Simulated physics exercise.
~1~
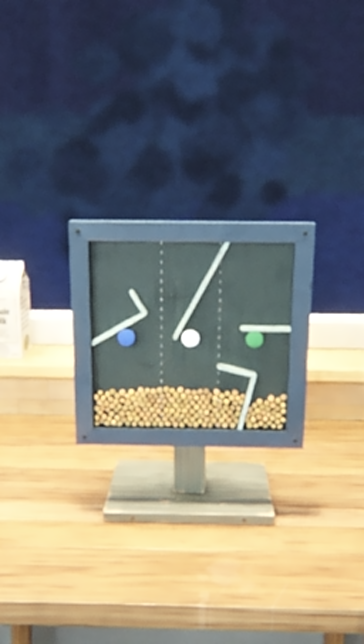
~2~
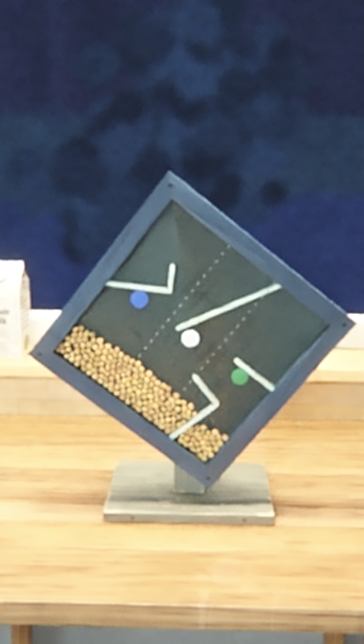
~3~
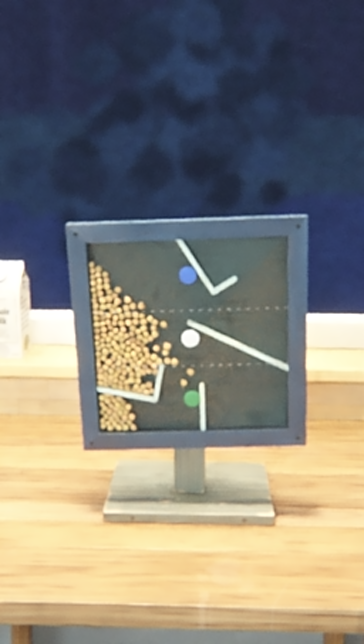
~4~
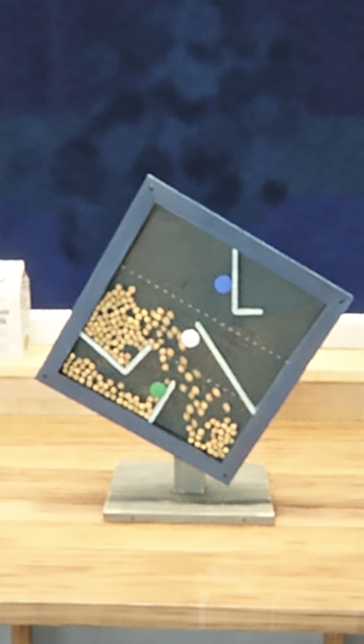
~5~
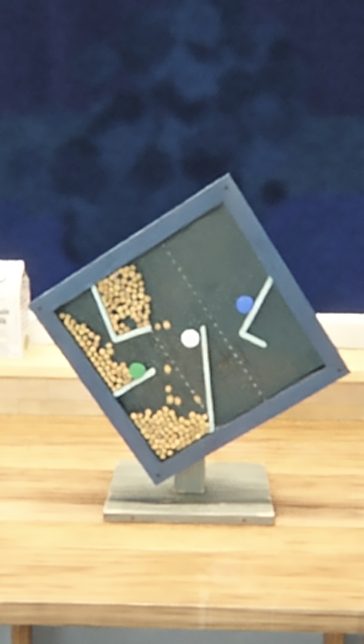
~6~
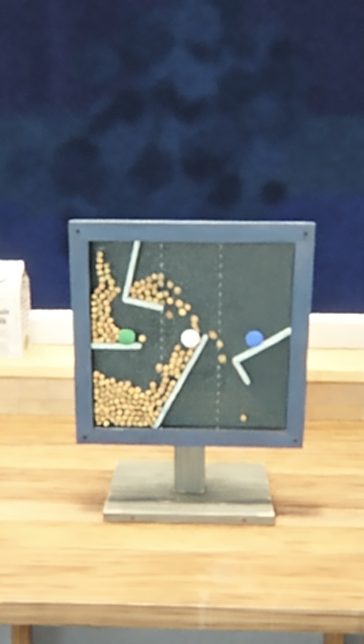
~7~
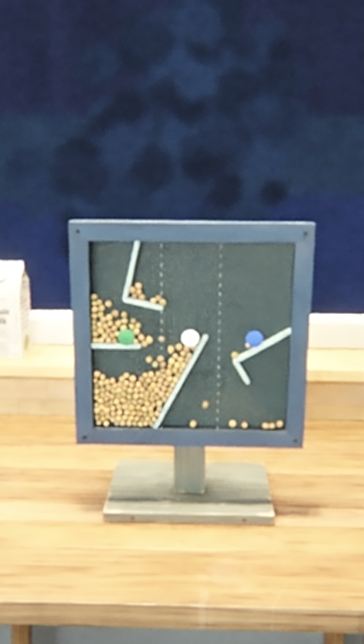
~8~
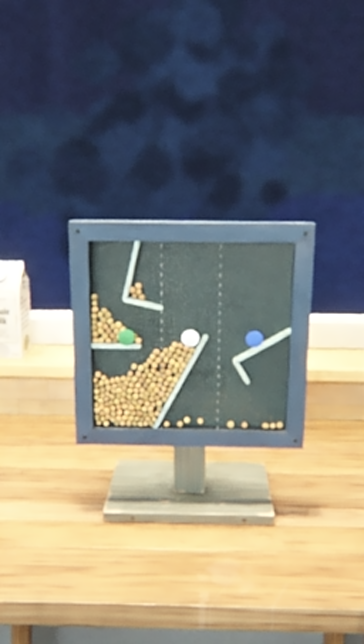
On a wooden counter, an upright framed box turns clockwise until upside down, its tan beads spilling and settling mostly in the green-stickered strip.
